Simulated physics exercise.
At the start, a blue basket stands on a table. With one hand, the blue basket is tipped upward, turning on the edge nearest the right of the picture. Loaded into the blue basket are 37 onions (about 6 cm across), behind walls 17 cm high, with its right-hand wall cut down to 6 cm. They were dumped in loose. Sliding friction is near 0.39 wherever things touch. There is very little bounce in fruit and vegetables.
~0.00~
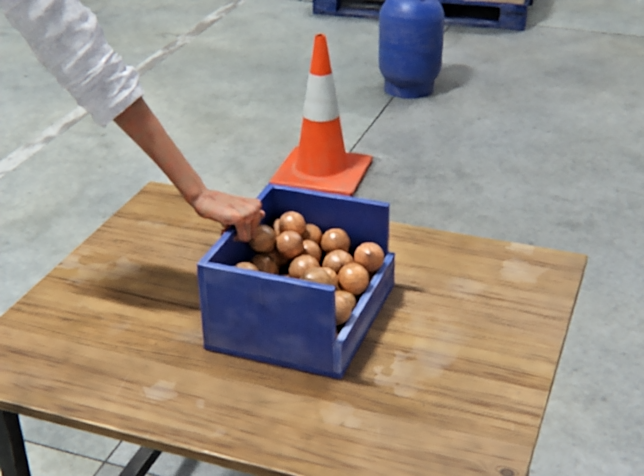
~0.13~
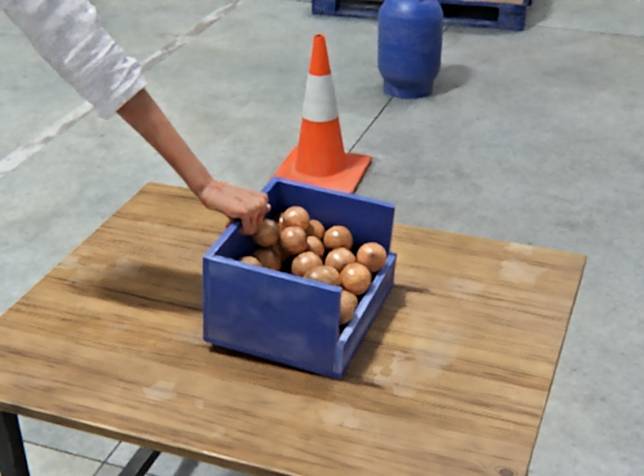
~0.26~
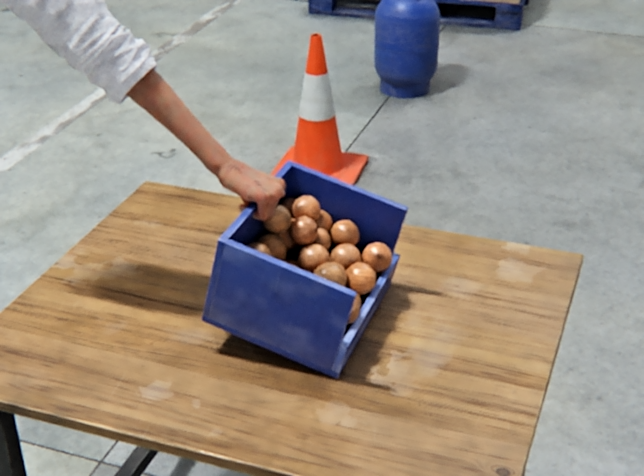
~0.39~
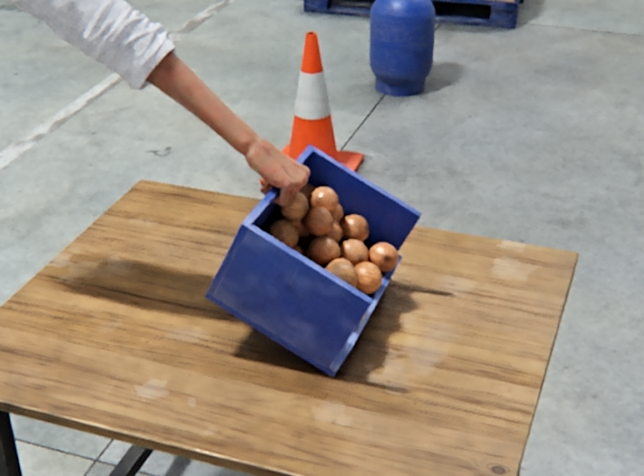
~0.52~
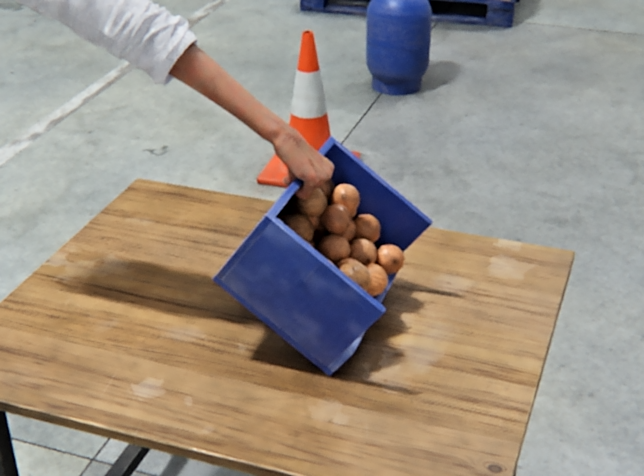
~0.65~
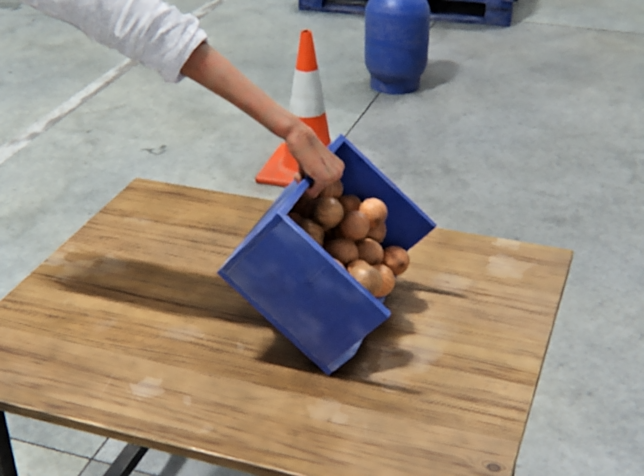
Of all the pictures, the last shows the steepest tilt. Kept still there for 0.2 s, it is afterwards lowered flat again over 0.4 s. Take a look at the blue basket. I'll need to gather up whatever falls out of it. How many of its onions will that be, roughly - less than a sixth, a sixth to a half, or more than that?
I think the pieces left inside will number three to five in six.
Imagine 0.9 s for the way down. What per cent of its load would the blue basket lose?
That would cost the blue basket 50 per cent of its load.
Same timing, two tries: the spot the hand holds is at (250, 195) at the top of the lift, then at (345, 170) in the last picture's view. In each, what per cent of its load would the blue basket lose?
Blue basket: 0 %, then 60 %.
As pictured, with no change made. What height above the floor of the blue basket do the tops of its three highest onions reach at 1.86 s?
I'd say some 11 cm high.
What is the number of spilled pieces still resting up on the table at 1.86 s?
Tally: Some 12.
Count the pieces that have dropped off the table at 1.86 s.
Piece count: Some 3.
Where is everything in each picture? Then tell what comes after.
In the first picture (we follow the rim corner now nearest the camera; the camera pans a little), blue basket at (334, 288); tilt 0°; nothing out yet.
Blue basket at (341, 290); tilt 4°, in the second picture.
Blue basket at (356, 294); tilt 14°, in the third picture.
Blue basket at (373, 302); tilt 26°, in the fourth picture.
Blue basket at (385, 311); tilt 36°, in the fifth picture.
Blue basket at (391, 315); tilt 40°; nothing out yet, in the sixth picture.
After 0.84 s, tilt 40°; 4 of 37 out of the blue basket.
After 1.08 s, tilt 16°; 14 of 37 out of the blue basket.
After 1.42 s, tilt 0°; 15 of 37 out of the blue basket.
Outcome (at 1.86 s), 15 of 37 out of the blue basket. Asked share, 15 of 37, 41 per cent.
